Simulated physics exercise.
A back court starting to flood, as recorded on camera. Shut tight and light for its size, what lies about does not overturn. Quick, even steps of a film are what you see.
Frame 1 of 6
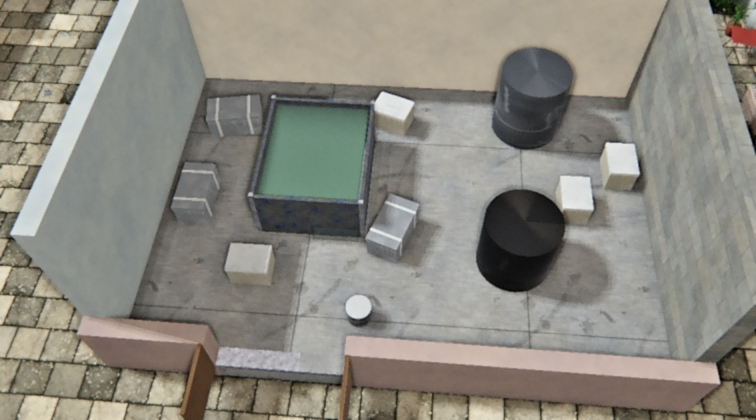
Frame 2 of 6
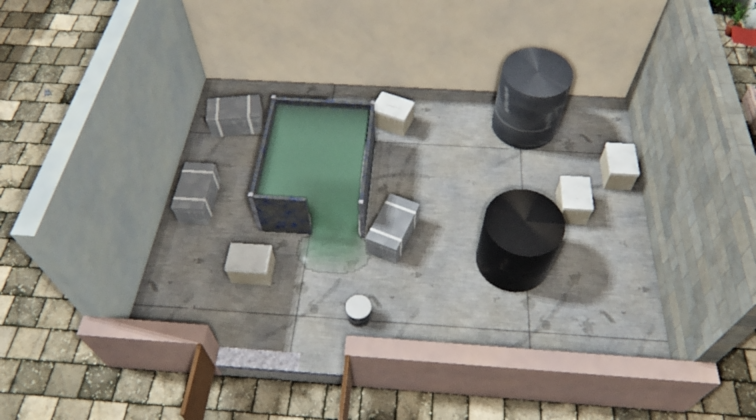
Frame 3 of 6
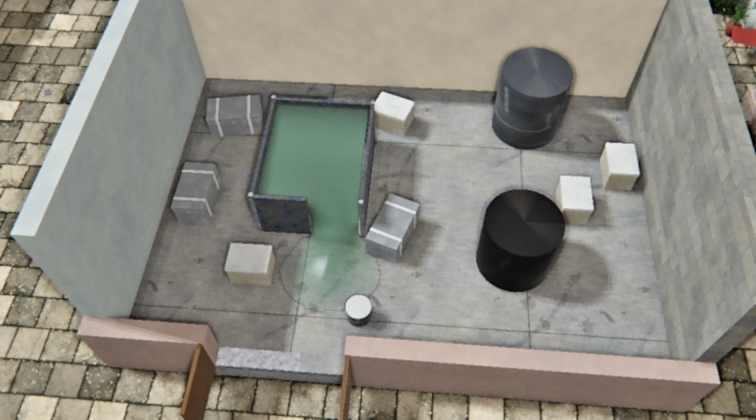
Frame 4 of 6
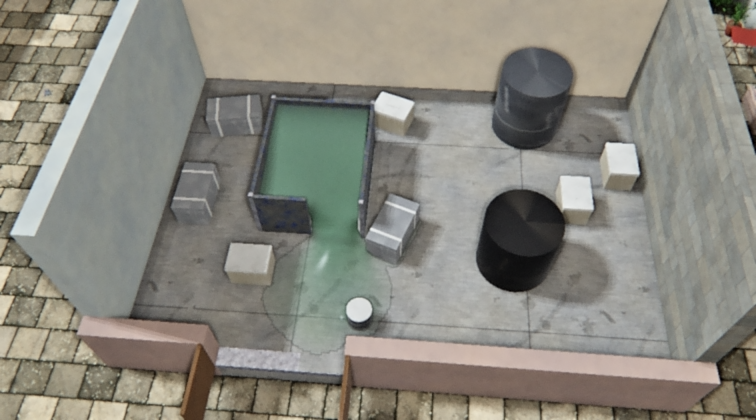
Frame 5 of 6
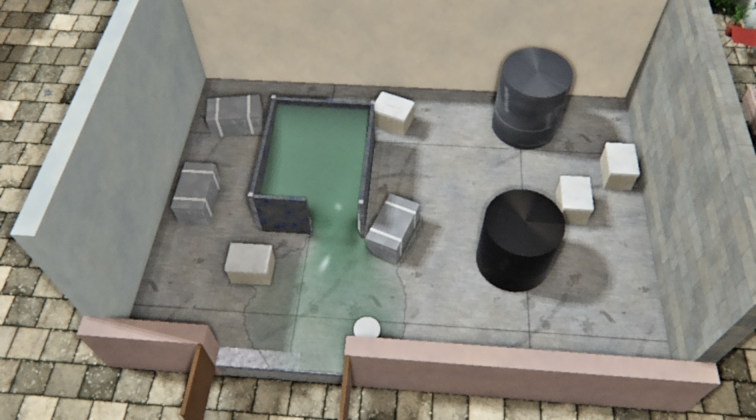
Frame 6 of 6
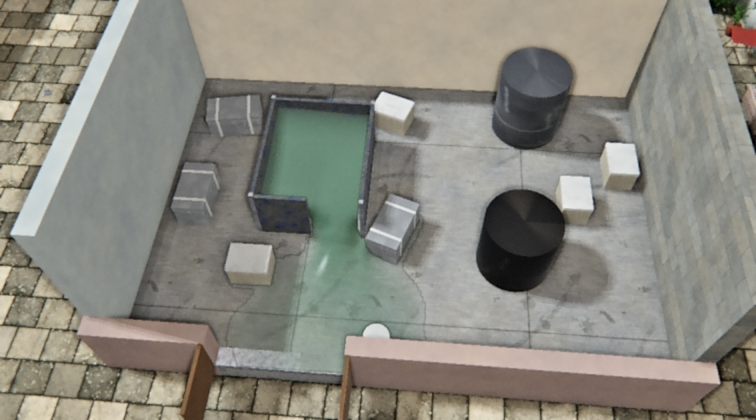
To begin with, green water fills a walled tank in a courtyard scattered with blocks and dark cylinders. Part of the tank's front wall opens, and water spreads across the floor toward the front, reaching a small white-topped pail, which shifts slightly forward and right while everything else stays put.
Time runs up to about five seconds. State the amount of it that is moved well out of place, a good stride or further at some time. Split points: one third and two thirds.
It is a small minority below a third.
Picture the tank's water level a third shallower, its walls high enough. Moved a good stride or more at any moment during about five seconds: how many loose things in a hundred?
Roughly 10 per cent.
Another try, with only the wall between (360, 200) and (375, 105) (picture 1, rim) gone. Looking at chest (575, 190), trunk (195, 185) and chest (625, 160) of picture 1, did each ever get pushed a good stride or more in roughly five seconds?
The first: Got that far; the second: Never got that far; the third: Got that far.
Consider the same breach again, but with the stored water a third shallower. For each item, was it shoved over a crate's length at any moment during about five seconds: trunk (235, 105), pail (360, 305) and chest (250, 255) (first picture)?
The first stopped before it, the second reached the mark, the third stopped before it.
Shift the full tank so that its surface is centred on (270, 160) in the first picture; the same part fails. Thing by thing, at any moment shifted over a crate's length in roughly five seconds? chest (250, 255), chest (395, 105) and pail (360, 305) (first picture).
The three, one by one: Past that mark, short of that and past that mark.
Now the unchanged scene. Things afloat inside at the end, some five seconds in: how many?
The total here is 0.
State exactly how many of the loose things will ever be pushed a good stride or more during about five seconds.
My tally gives 2.
A moment on, 1 of 8 are well off their spots; 1 afloat.
Next, 1 of 8 are well off their spots; 0 afloat.
Later, 1 of 8 are well off their spots; 0 afloat.
In the end, 2 of 8 are well off their spots, and 2 have been at some point; 0 afloat.
